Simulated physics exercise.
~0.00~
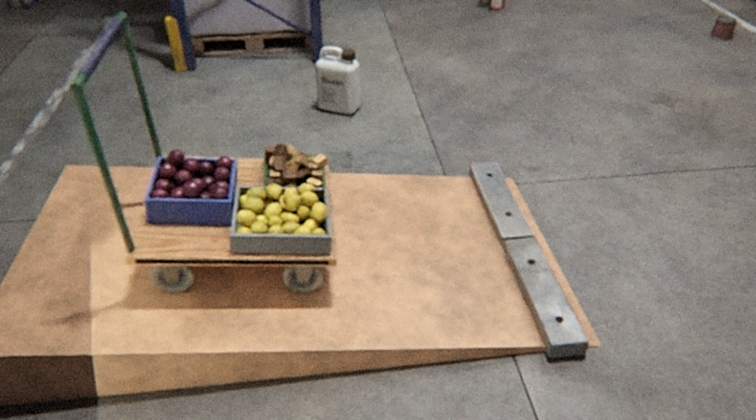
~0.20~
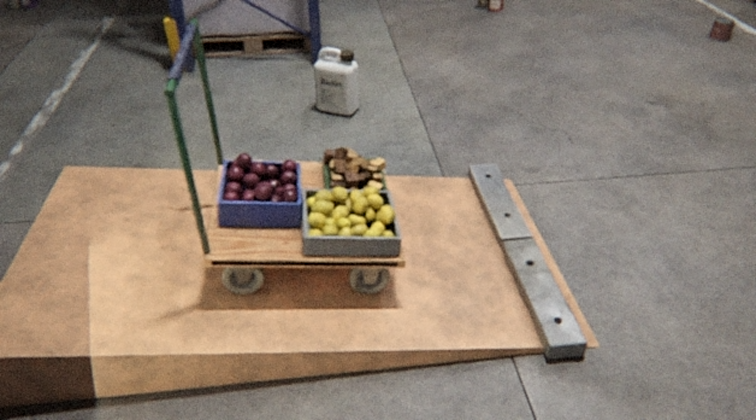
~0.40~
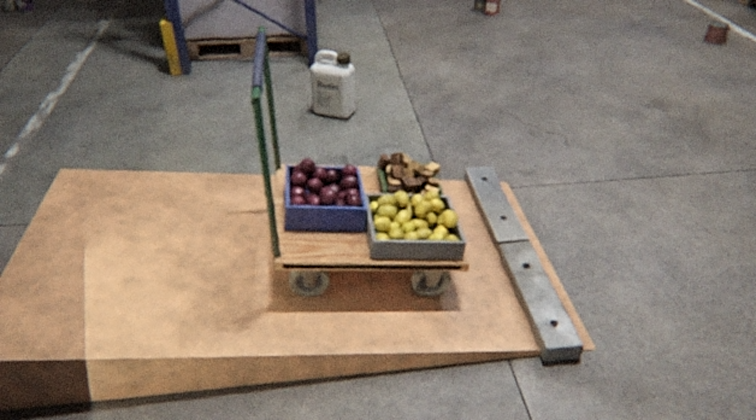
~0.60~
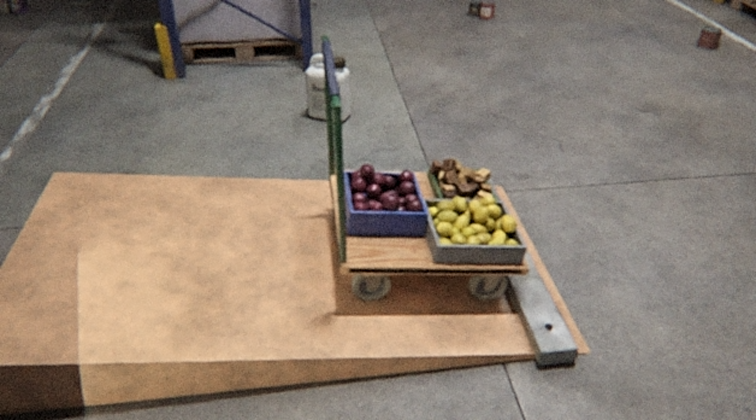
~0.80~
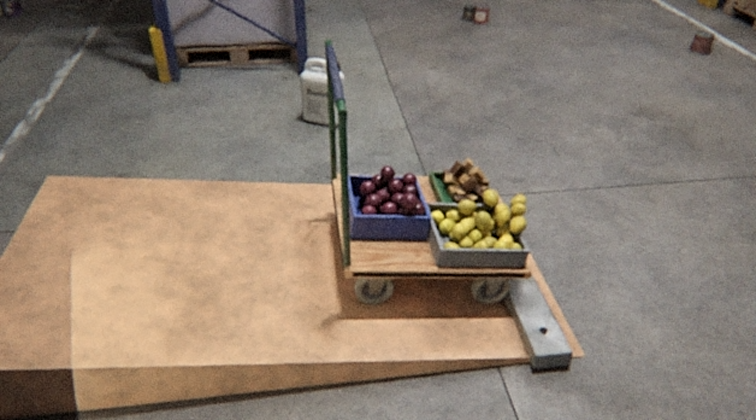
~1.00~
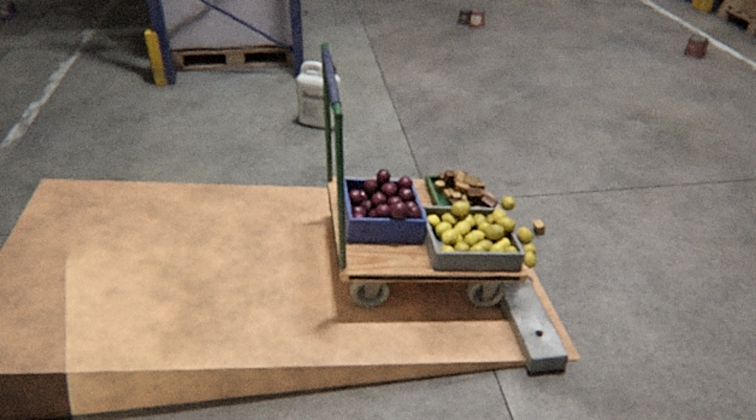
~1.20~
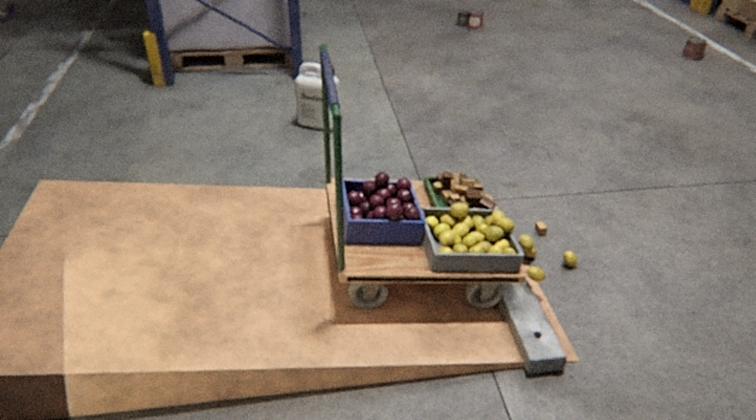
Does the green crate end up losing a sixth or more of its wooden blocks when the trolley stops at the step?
No, the green crate loses fewer than one in six of its wooden blocks. Just one block ends up out on the floor, and the rest stay in the crate.
